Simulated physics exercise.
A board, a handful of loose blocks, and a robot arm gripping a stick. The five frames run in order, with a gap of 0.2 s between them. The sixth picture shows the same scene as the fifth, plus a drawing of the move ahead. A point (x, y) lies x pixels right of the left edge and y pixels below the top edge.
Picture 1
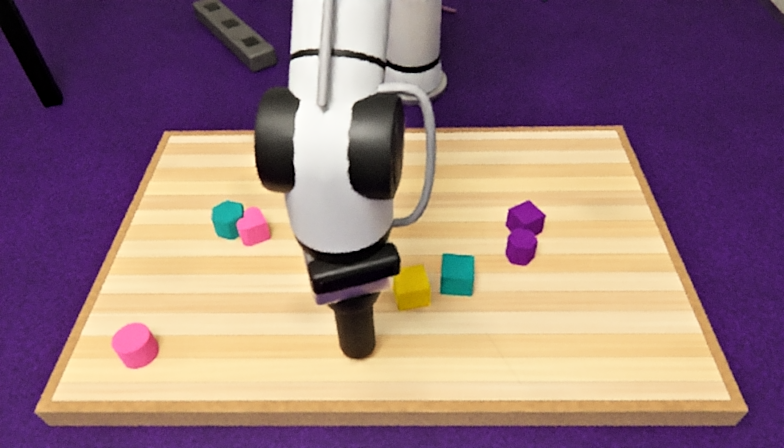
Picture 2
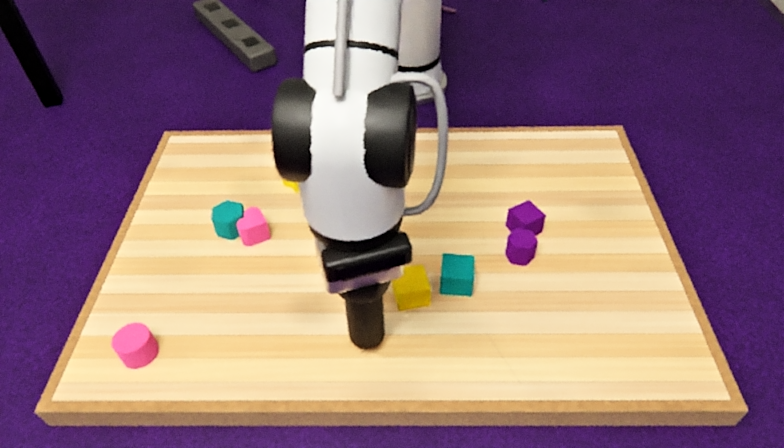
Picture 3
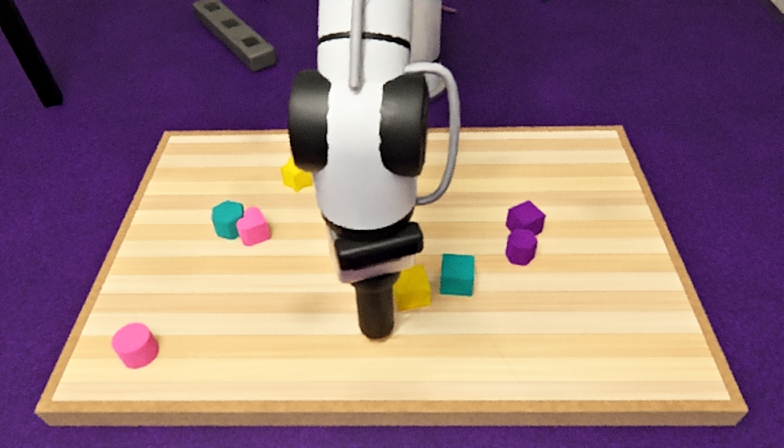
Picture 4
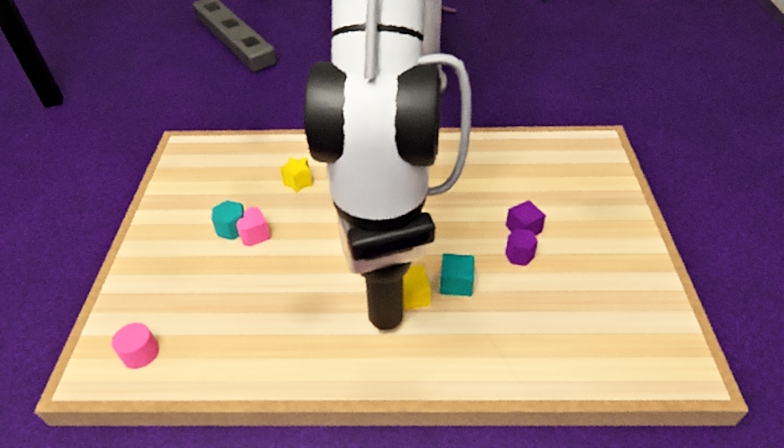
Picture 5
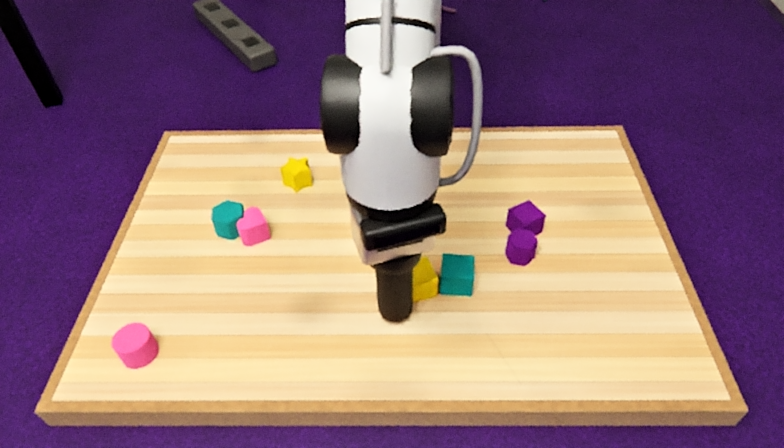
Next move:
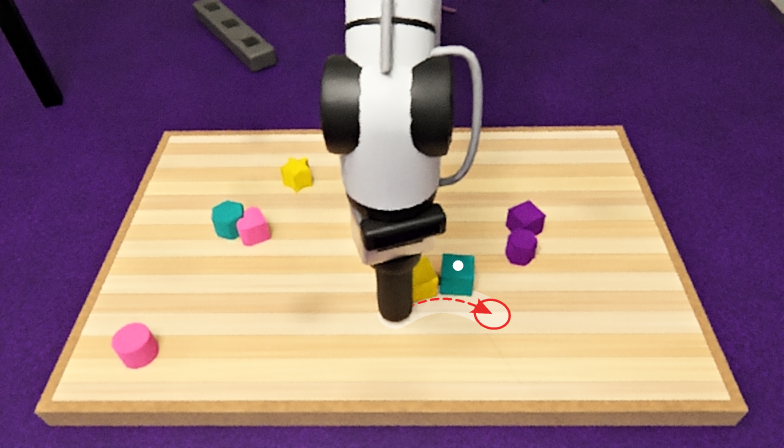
A robot arm holding a short black stick moved slowly right and slightly away across the wooden board, nudging the yellow block a little toward the turquoise one while the other blocks stayed still.
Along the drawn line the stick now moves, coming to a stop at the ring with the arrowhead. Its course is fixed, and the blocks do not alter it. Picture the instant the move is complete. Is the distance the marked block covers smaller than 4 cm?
The answer is yes.
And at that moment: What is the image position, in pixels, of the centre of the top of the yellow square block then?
Top centre: (433, 255).
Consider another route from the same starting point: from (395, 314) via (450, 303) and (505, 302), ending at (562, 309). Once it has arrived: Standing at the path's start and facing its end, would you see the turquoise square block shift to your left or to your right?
Picture yourself facing from the start of the path to its end: The turquoise square block moves off to your left.
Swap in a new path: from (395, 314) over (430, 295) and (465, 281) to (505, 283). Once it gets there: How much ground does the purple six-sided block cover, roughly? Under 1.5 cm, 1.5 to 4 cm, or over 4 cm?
Its displacement is between 1.5 and 4 cm.
Path on the board, from (395, 314) over (426, 301) and (460, 301) to (492, 314); the dot is on the turquoise square block.
What follows on the original path. One third of the way, stick at (427, 294); yellow square block at (430, 257), turned 50° anticlockwise; turquoise square block at (464, 263).
Two thirds of the way, stick at (461, 295); yellow square block at (433, 255), turned 65° anticlockwise; turquoise square block at (479, 258), turned 30° anticlockwise.
At the end, stick at (493, 308); yellow square block at (433, 255), turned 65° anticlockwise; turquoise square block at (481, 257), turned 40° anticlockwise; purple six-sided block in place.
